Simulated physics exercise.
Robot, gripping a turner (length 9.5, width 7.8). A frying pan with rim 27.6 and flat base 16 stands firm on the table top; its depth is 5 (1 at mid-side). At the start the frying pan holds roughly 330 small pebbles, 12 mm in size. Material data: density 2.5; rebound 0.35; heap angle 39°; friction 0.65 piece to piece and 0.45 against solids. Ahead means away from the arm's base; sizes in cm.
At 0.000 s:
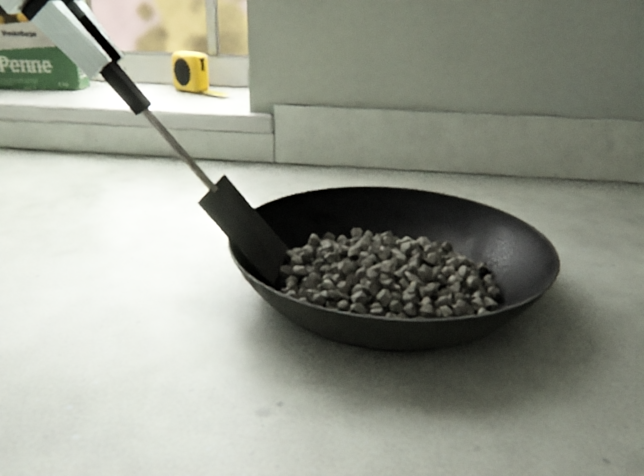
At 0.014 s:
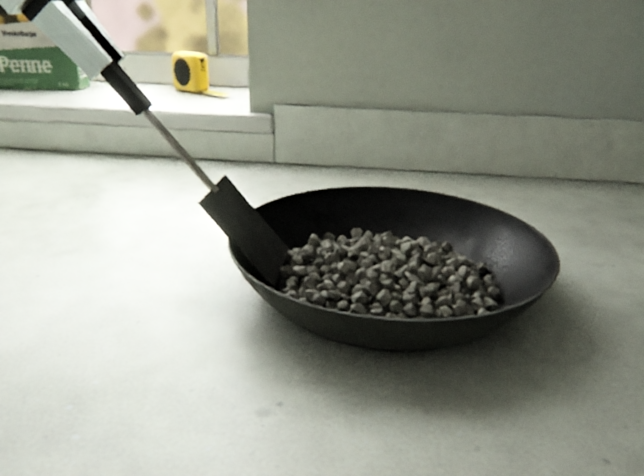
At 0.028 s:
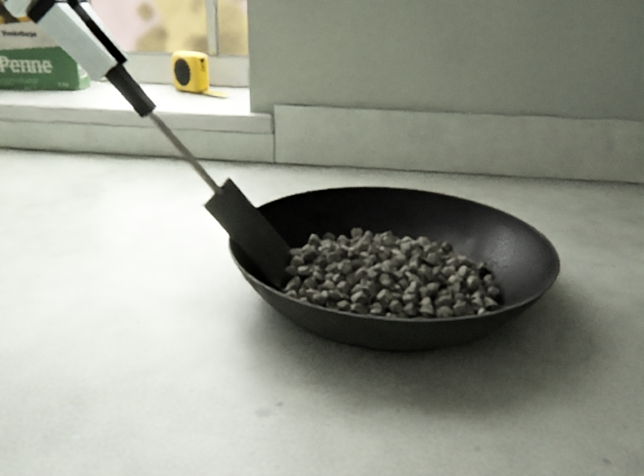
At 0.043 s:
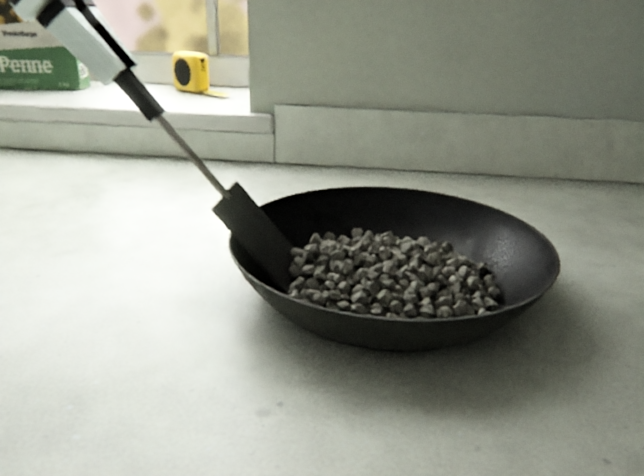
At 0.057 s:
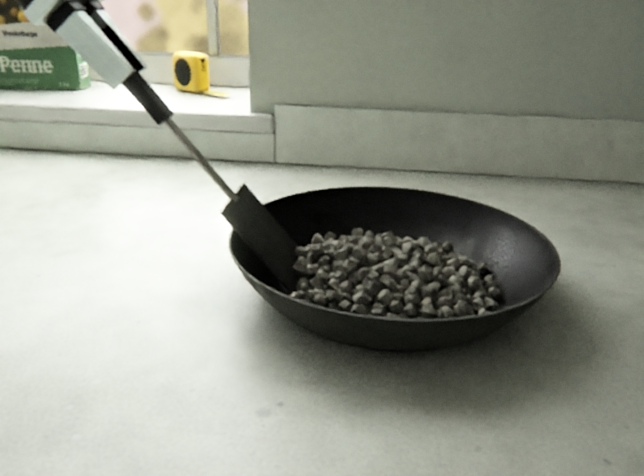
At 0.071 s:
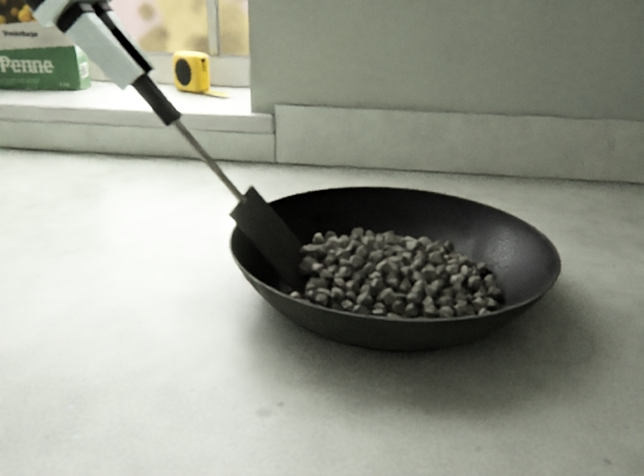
The footage shows a mechanical arm holding a dark turner against the left side of a black frying pan of small pebbles; the turner slides slightly right and down, nudging the nearest pebbles while the pan stays still.
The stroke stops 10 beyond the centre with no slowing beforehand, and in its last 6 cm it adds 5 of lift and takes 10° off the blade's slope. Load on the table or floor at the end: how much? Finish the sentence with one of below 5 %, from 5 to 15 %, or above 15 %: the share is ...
The share is from 5 to 15 %.
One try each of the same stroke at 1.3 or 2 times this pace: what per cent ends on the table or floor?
Roughly 15 percent for the first try, 20 percent for the second.
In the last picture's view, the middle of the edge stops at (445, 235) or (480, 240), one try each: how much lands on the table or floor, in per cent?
Some 0 and 0 per cent.
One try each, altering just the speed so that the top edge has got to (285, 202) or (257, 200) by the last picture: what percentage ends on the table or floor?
First try about 25 %, second try about 20 %.
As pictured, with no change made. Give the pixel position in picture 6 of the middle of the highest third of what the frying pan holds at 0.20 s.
Roughly pixel (462, 268).
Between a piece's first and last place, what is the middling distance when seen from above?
Somewhere around 6 centimetres, I'd say.
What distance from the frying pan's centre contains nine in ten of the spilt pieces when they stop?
Around 25 centimetres.
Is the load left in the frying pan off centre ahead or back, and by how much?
Ahead of centre, near 5.5 centimetres.
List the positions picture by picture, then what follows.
The first picture shows turner top edge at (212, 187), sloping 50°; upper third of the load around (380, 268), from x 285 to 495, top at y 235; 330 in the frying pan.
The second picture shows turner top edge at (212, 188), sloping 50°; upper third of the load around (380, 268), from x 285 to 495, top at y 235.
The third picture shows turner top edge at (217, 190), sloping 50°; upper third of the load around (380, 267), from x 285 to 495, top at y 235.
The fourth picture shows turner top edge at (224, 194), sloping 50°; upper third of the load around (377, 266), from x 295 to 495, top at y 235.
The fifth picture shows turner top edge at (233, 197), sloping 50°; upper third of the load around (373, 264), from x 295 to 495, top at y 235.
The sixth picture shows turner top edge at (241, 198), sloping 50°; upper third of the load around (380, 264), from x 295 to 495, top at y 235; 330 in the frying pan.
By 0.20 s, sloping 50°, highest piece 5 above the table; 330 in the frying pan.
By 0.34 s, sloping 47°, highest piece 7 above the table; 325 in the frying pan, 5 on the blade or in flight.
By 0.60 s, sloping 40°, highest piece 6 above the table; 296 in the frying pan, 33 on the table or floor, 1 on the blade or in flight.
By 1.65 s, sloping 40°, highest piece 6 above the table; 296 in the frying pan, 34 on the table or floor.
Final count, 296 in the frying pan, 34 on the table or floor. That is 10 % on the table or floor.
